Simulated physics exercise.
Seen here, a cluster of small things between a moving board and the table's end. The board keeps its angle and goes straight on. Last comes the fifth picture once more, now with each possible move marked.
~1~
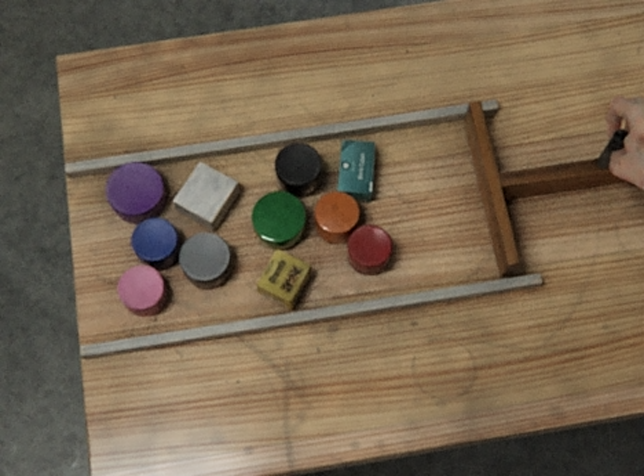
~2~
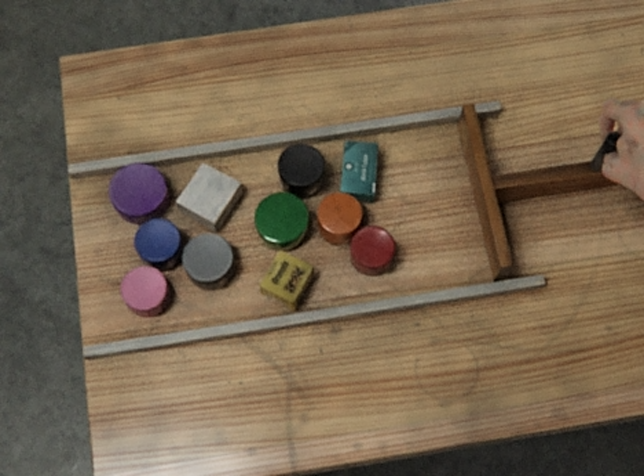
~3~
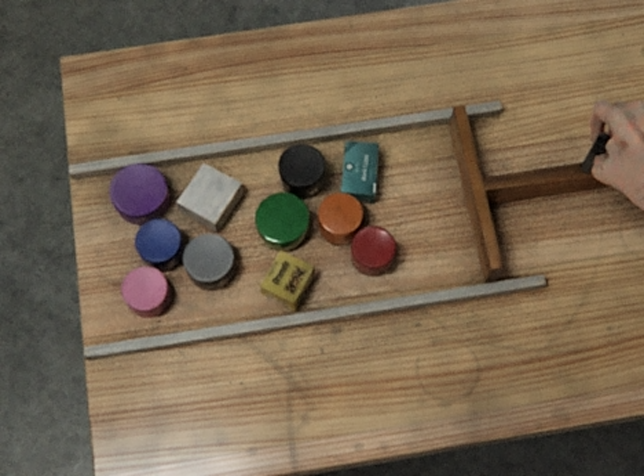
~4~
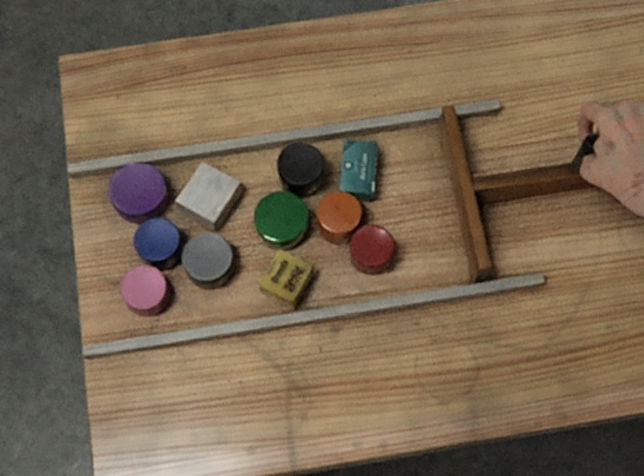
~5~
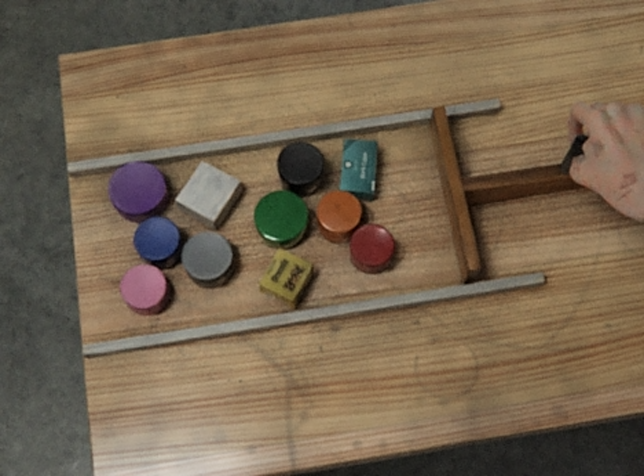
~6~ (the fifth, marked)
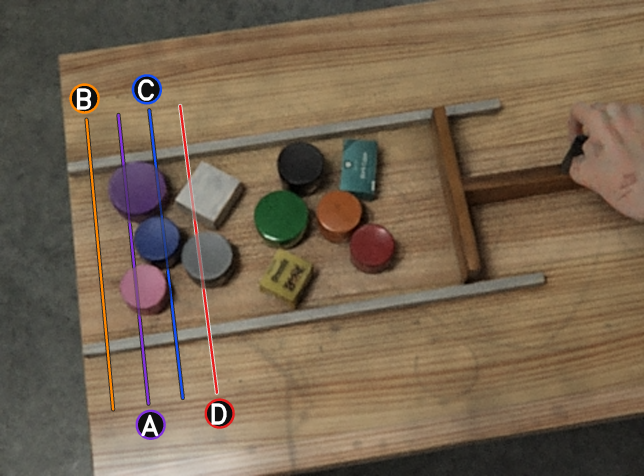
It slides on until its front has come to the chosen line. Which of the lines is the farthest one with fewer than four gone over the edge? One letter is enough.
Line D.
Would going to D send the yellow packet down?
No.
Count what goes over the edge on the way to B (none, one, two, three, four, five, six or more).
By then, six or more.
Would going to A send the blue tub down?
Yes.
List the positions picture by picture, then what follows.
In the first frame, black jar (298, 171); orange tin (337, 218); yellow packet (284, 280).
In the second frame, board (488, 183); turquoise packet (360, 172).
In the third frame, board (478, 184); red tub (373, 251).
In the fourth frame, board (467, 184); green pot (282, 221).
In the fifth frame, board (457, 185); pink jar (146, 291); blue tub (159, 244); black jar (300, 170).
On the marked copy, A at (133, 252); B at (99, 257); C at (165, 247); D at (198, 242).
Following D. Soon after the start, board (364, 199); black jar (290, 172); red tub (343, 260).
Later, board (271, 214); purple jar (101, 194); pink jar (129, 297).
In the end, board (198, 225); blue tub over the edge; purple jar over the edge; two fallen.
As for the rest, A drops eight; B drops nine; C drops five.
